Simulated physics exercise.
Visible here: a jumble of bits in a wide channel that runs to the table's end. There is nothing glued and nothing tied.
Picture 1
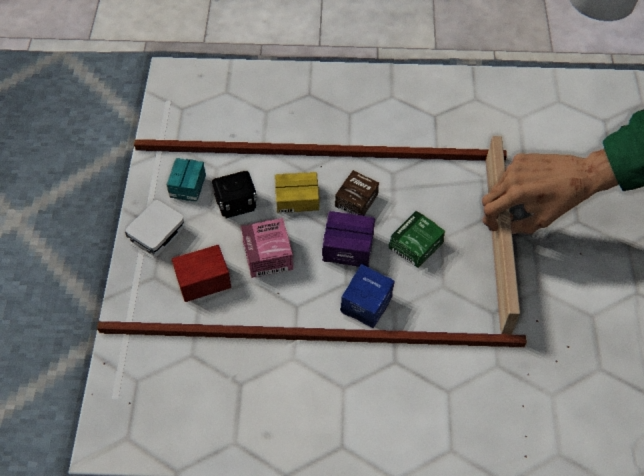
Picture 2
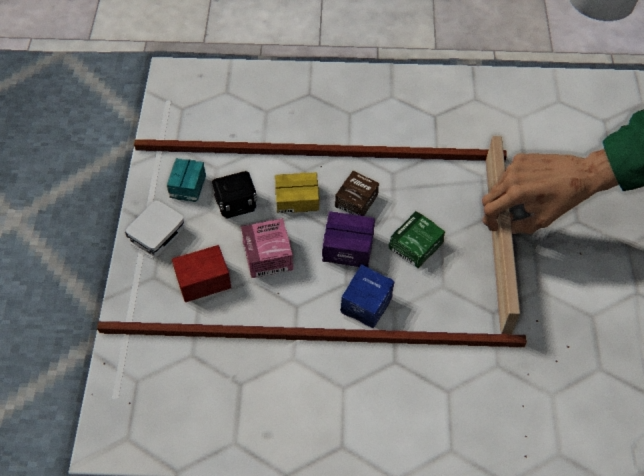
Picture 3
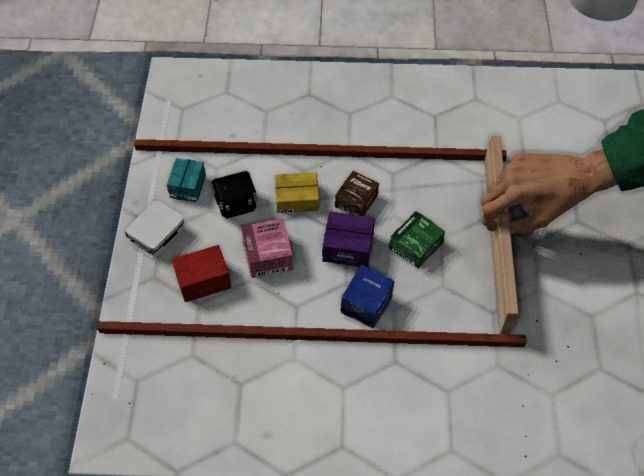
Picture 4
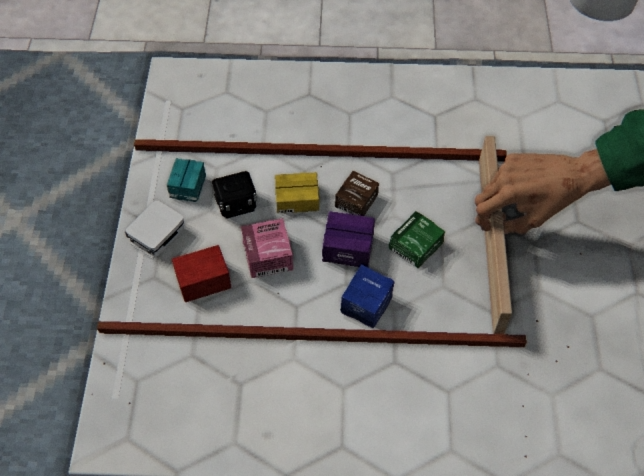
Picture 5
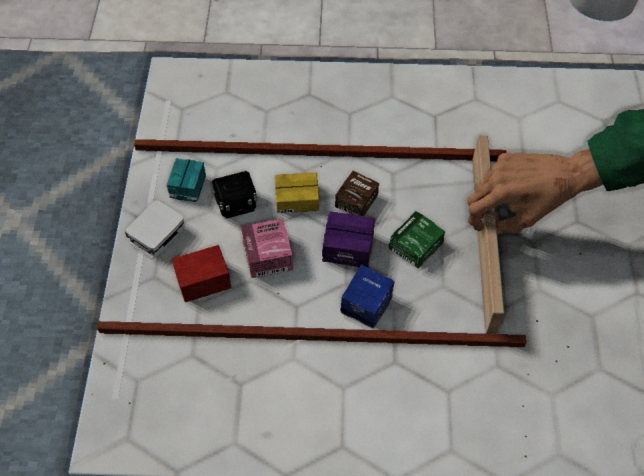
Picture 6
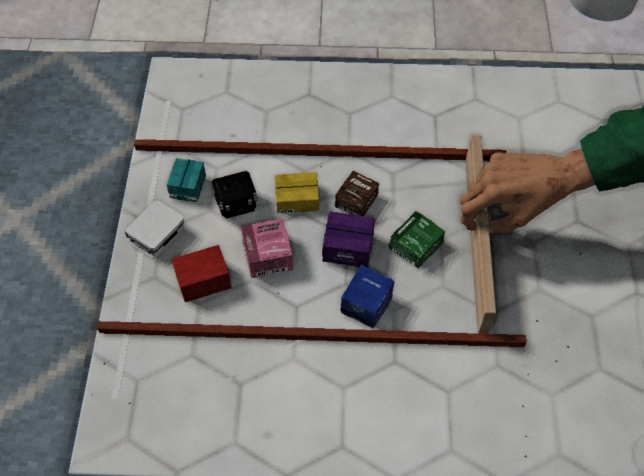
Hand in a green sleeve sliding a wooden board slowly left between two rails, with colourful small boxes lying still.
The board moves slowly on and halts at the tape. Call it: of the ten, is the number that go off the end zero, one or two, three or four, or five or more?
Five or more go off.
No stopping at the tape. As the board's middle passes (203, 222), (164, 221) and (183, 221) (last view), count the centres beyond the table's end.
Respectively, 4, 7 and 4.
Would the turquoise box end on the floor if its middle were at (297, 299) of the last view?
Outcome - turquoise box: Off.
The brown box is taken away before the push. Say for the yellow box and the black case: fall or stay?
So the yellow box is still there and the black case goes off the edge.
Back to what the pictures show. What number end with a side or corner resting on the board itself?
3 are in contact with it.
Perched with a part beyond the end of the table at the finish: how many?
The total here is 3.
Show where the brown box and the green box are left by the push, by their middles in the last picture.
The brown box at (134, 193), the green box at (122, 236).
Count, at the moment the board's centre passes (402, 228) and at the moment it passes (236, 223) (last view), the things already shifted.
At the first place 2, at the second 10.
Soon after, none off yet; white case at rest near (157, 230); turquoise box at rest near (187, 180); red block displaced a little near (182, 276).
In the end, the number that fall off is five or more; gone, purple box, yellow box, pink box, black case, red block, turquoise box and white case.
